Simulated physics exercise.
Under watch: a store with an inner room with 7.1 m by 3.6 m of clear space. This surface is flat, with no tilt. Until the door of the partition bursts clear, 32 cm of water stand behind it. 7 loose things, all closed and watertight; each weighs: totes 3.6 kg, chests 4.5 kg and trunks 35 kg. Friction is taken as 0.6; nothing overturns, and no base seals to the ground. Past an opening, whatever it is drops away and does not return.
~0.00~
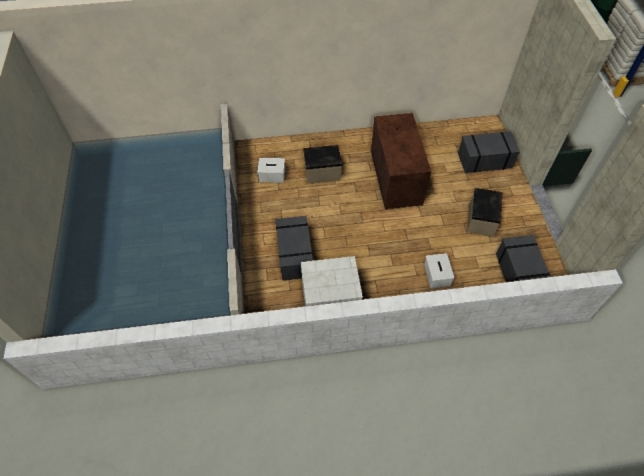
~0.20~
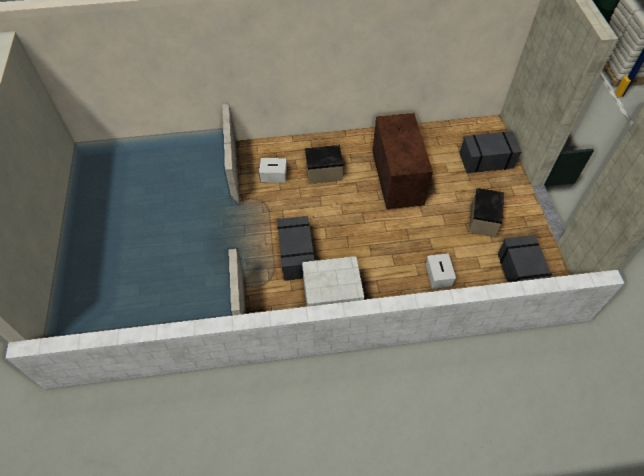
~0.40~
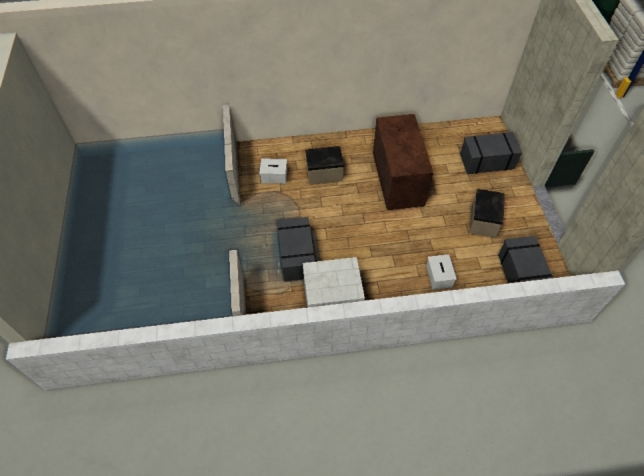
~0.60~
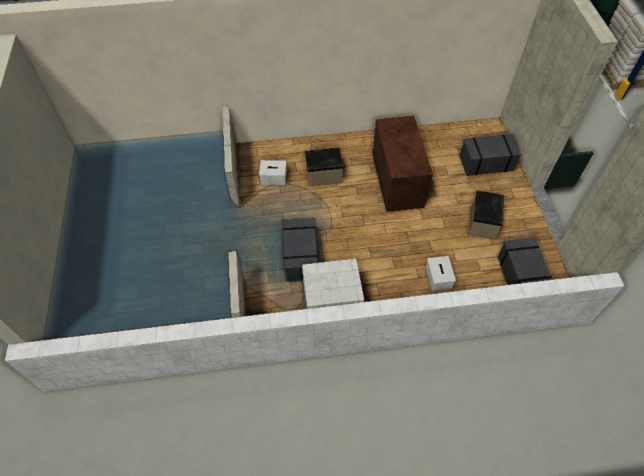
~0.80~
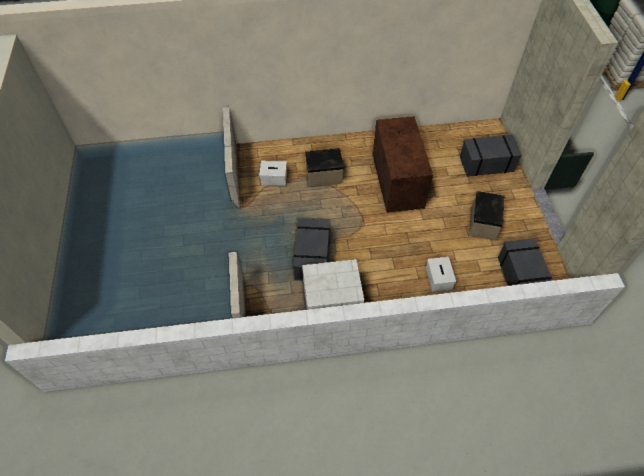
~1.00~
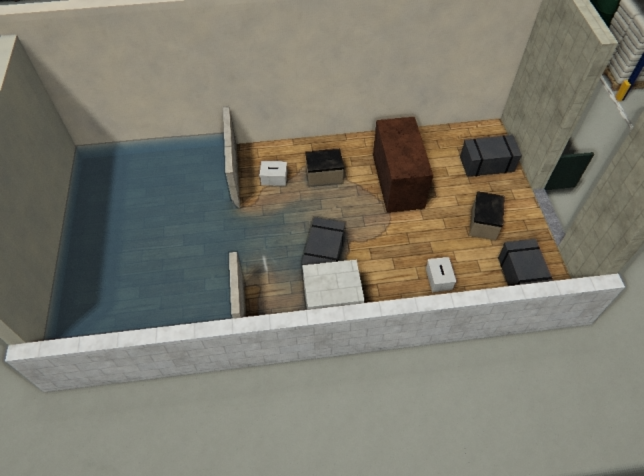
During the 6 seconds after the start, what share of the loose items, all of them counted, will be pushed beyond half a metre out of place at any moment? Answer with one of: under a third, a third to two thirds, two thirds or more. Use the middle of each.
Two thirds or more.
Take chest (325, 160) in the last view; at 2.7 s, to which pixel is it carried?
(324, 125) or thereabouts.
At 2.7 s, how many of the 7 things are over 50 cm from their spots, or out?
I make it 2.
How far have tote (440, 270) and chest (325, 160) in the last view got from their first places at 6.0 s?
120 cm; 80 cm.
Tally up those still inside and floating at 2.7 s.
It comes to 0.
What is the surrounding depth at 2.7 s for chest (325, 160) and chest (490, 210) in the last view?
Around 8 cm and 3 cm.
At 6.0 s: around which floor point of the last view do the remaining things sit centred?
Centred roughly on (439, 225).
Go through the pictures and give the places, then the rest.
In the first picture, a trunk at (294, 240) rests on the ground; a tote at (440, 267) rests on the ground; 9.0 m2 under water; 0 of 7 have shifted.
In the second picture, a trunk at (295, 240) rests on the ground; a tote at (442, 267), on the bottom; water covers 9.6 m2; 0 of 7 have shifted.
In the third picture, a trunk at (296, 241) rests on the ground; a tote at (442, 268), on the bottom; water covers 10.2 m2; 0 of 7 have shifted.
In the fourth picture, a trunk at (300, 242) rests on the ground, 7 cm from its start; a tote at (442, 269) rests on the ground; 10.8 m2 under water; 1 of 7 have shifted.
In the fifth picture, a trunk at (312, 242), on the bottom, 23 cm from its start; a tote at (442, 270) rests on the ground; water covers 11.5 m2; 1 of 7 have shifted.
In the sixth picture, a trunk at (324, 242), on the bottom, 39 cm from its start; a tote at (442, 270), on the bottom; water covers 12.3 m2; 1 of 7 have shifted.
After 1.4 s 1 of 7 are over 50 cm from their spots; 0 afloat.
After 2.7 s 2 of 7 are over 50 cm from their spots; 0 afloat.
After 4.2 s 4 of 7 are over 50 cm from their spots; 3 afloat.
After 6.0 s 6 of 7 are over 50 cm from their spots, and 6 have been at some point; 5 afloat.
